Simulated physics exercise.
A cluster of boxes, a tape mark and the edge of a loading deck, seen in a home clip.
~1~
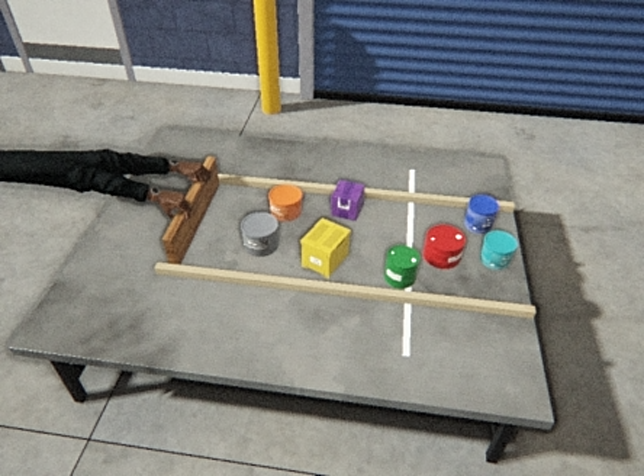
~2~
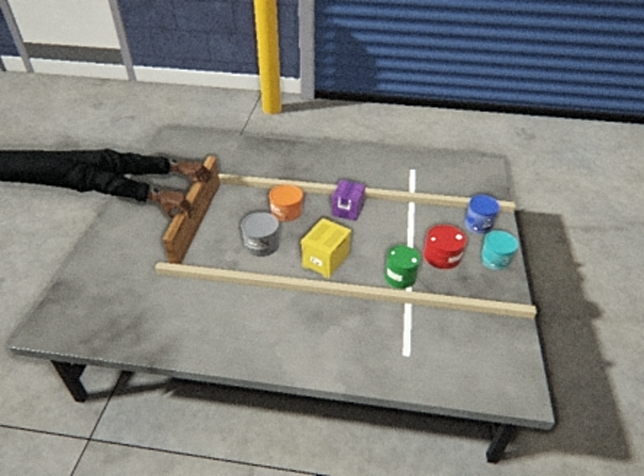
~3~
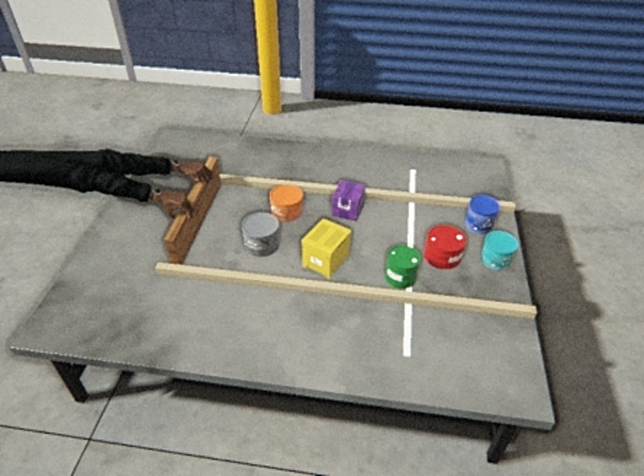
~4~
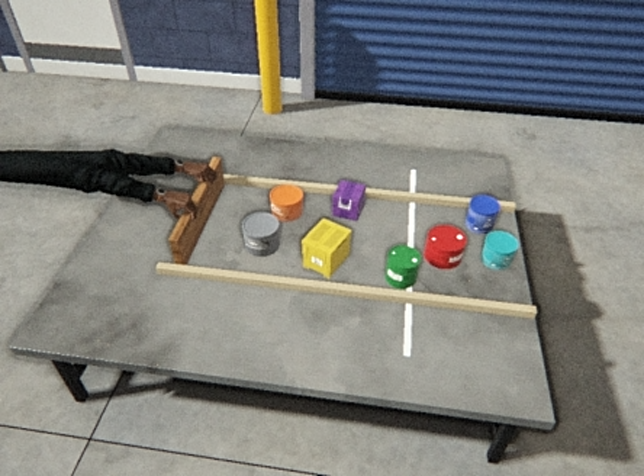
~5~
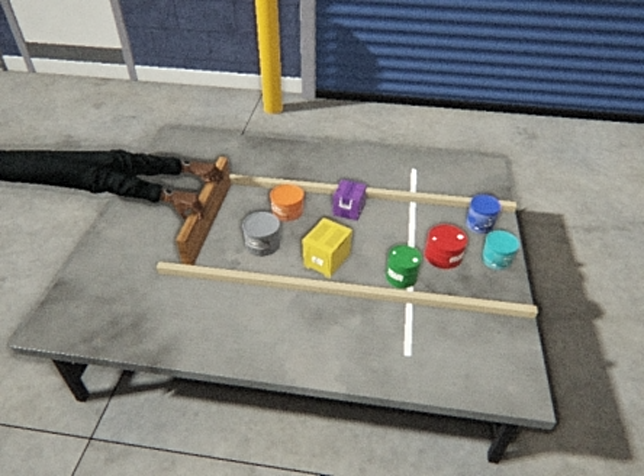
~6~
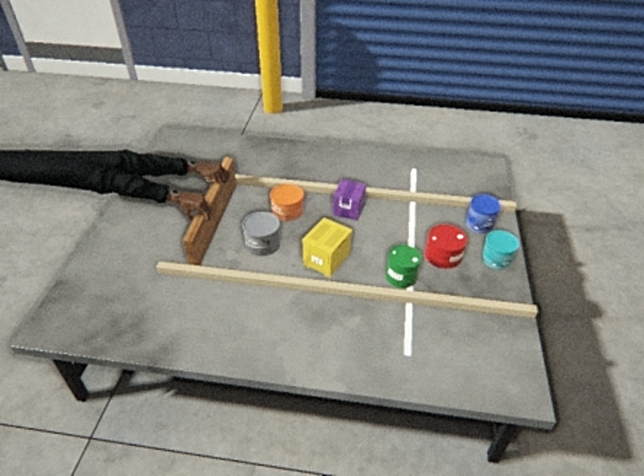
A wooden plank, pushed by two gloved hands, slid slowly a short way to the right between two rails, while the colourful pails and boxes ahead of it stayed about where they were.
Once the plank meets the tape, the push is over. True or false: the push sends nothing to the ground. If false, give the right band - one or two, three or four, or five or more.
True.
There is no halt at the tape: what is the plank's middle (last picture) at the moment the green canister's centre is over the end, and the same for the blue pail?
The middle is at (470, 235) when it's the green canister, and at (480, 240) when it's the blue pail.
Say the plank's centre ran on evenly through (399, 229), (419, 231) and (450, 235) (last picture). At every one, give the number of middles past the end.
In order of the places given, that's 0, 0 and 1.
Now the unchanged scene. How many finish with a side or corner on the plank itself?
At rest, 4 are in contact.
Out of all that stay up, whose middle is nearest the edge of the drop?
The turquoise pail winds up nearest.
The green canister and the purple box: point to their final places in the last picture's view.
I'd put one close to (470, 277) and the other close to (428, 202).
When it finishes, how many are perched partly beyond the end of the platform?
The answer comes to 0.
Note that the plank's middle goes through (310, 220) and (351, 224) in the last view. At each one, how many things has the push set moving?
Moved so far: 4, then 5.
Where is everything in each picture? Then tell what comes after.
Turquoise pail (498, 251); blue pail (481, 215); red canister (444, 247); plank (194, 209); tape (410, 246), in the first picture.
Blue pail (482, 215); grey pail (261, 235), in the second picture.
Red canister (445, 247); purple box (349, 201), in the third picture.
Turquoise pail (499, 251); orange pail (287, 203), in the fourth picture.
Blue pail (483, 215); green canister (403, 267), in the fifth picture.
Turquoise pail (500, 250); blue pail (483, 214); red canister (445, 246); plank (213, 210); tape (411, 245), in the sixth picture.
A little later, none off yet; turquoise pail at rest near (500, 250); blue pail at rest near (483, 214); red canister at rest near (445, 246).
When it is over, the number that fall off is zero.
